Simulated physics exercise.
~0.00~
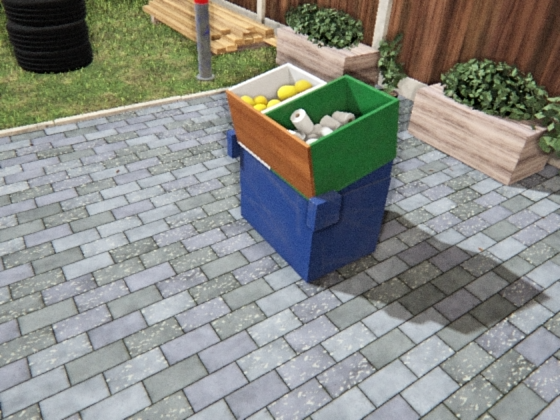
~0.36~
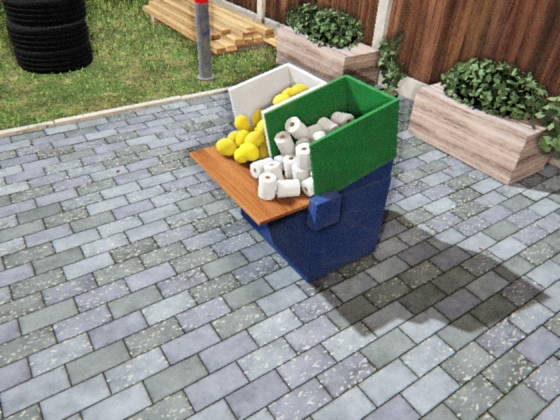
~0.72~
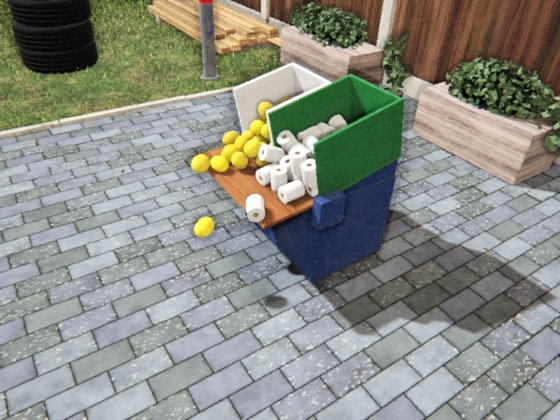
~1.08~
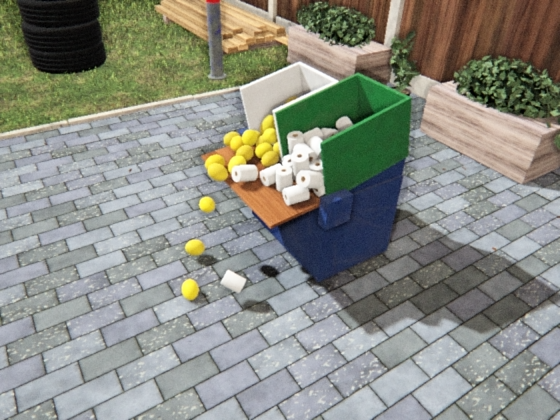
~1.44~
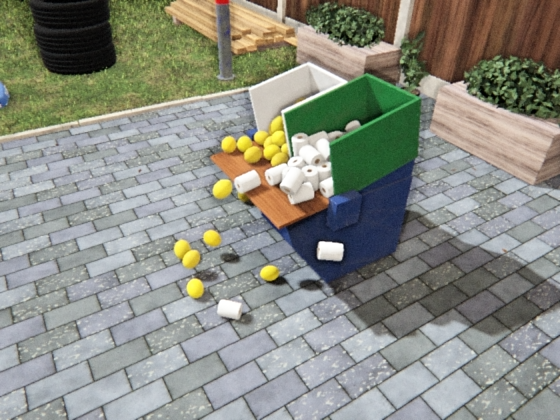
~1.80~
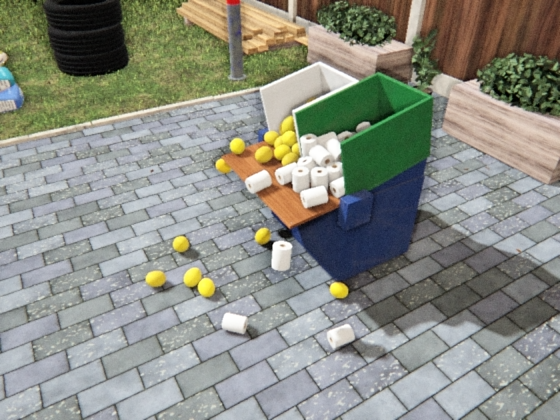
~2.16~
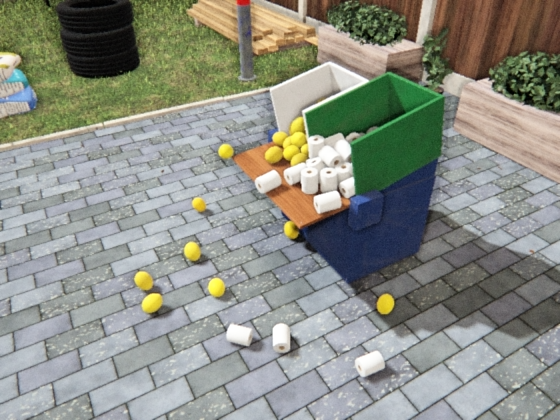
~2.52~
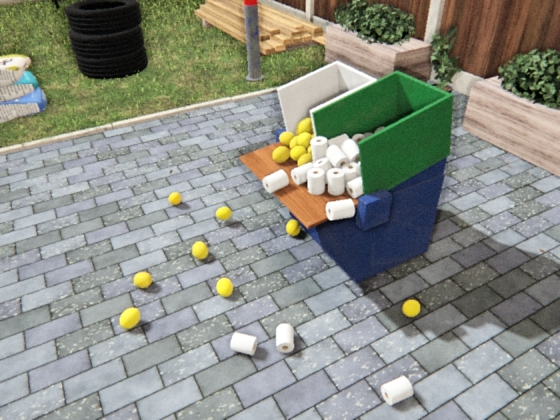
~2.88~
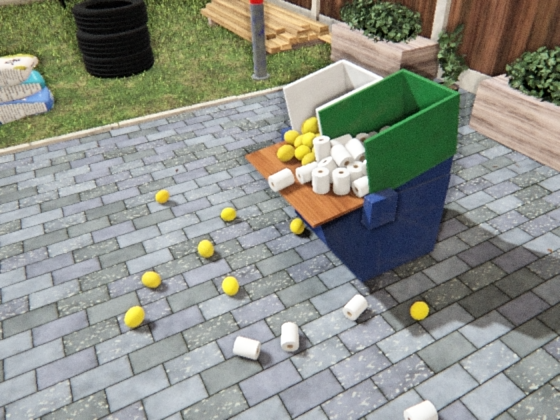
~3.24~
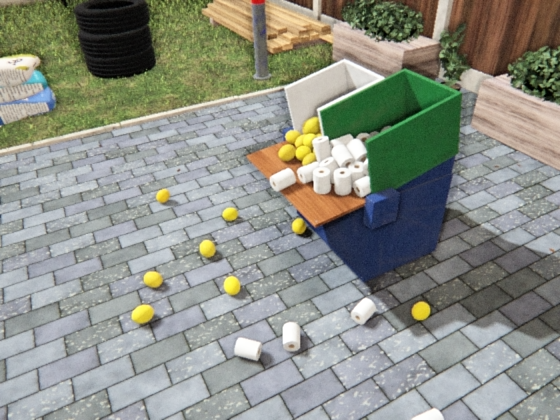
A blue bin with green and white compartments stood on a paved patio as its wooden front flap dropped open, and lemons and paper rolls slid forward, several tumbling onto the paving and coming to rest while most stayed heaped inside and on the flap.
